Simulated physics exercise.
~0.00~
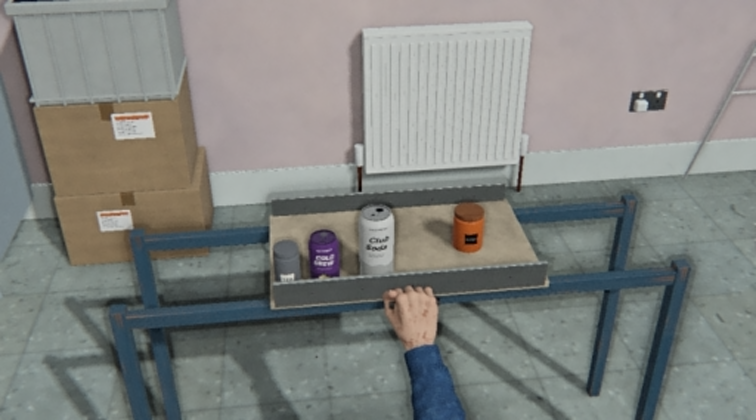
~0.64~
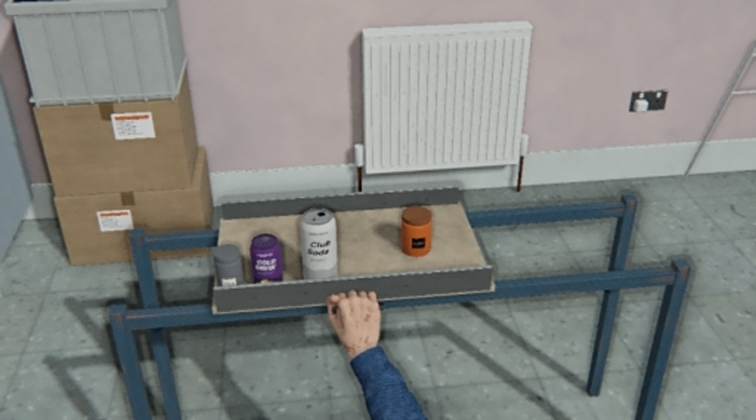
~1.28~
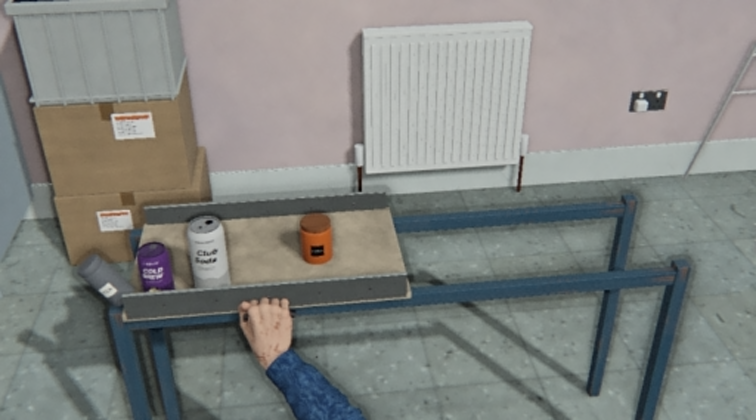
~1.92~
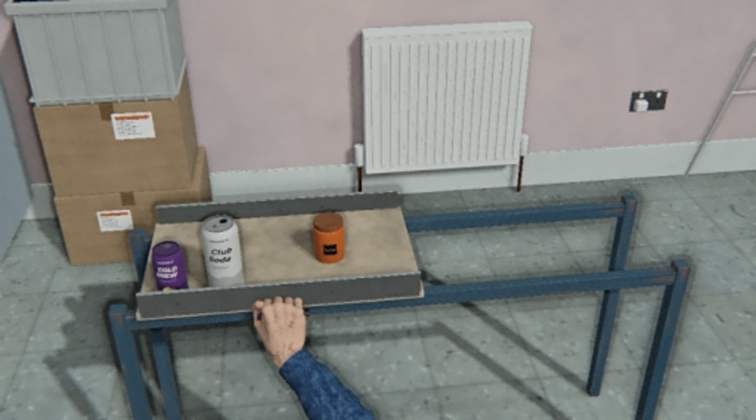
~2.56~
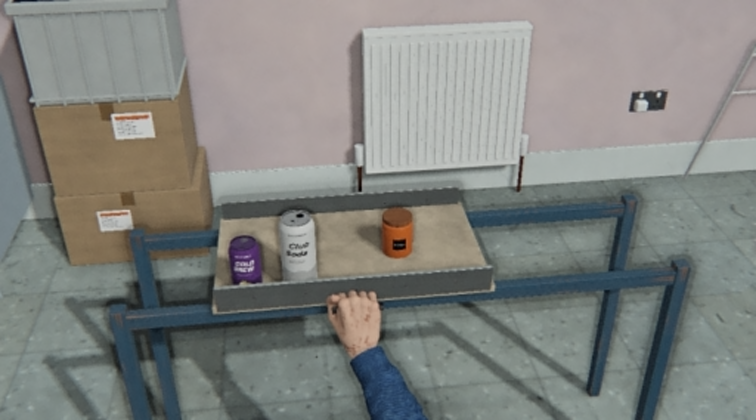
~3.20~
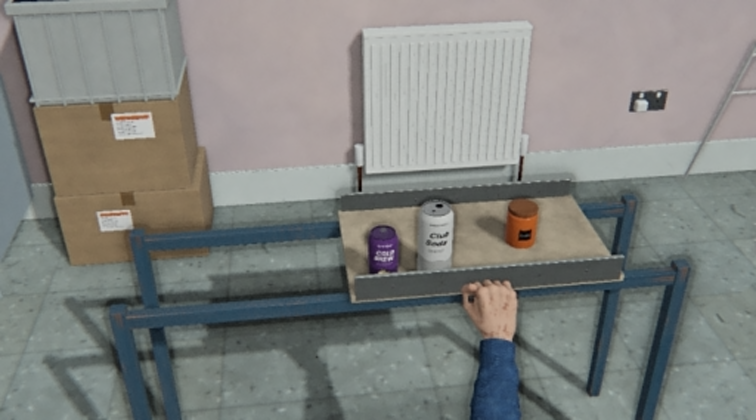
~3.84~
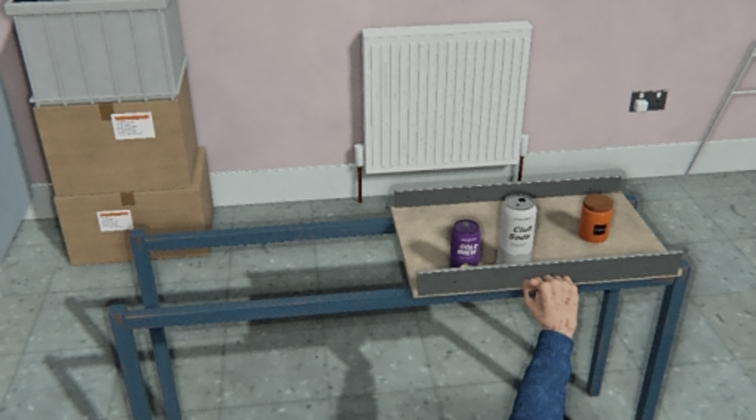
In a pink-walled room, a hand pushes a tray left along blue rails, a grey container tipping off, then right, three items upright.
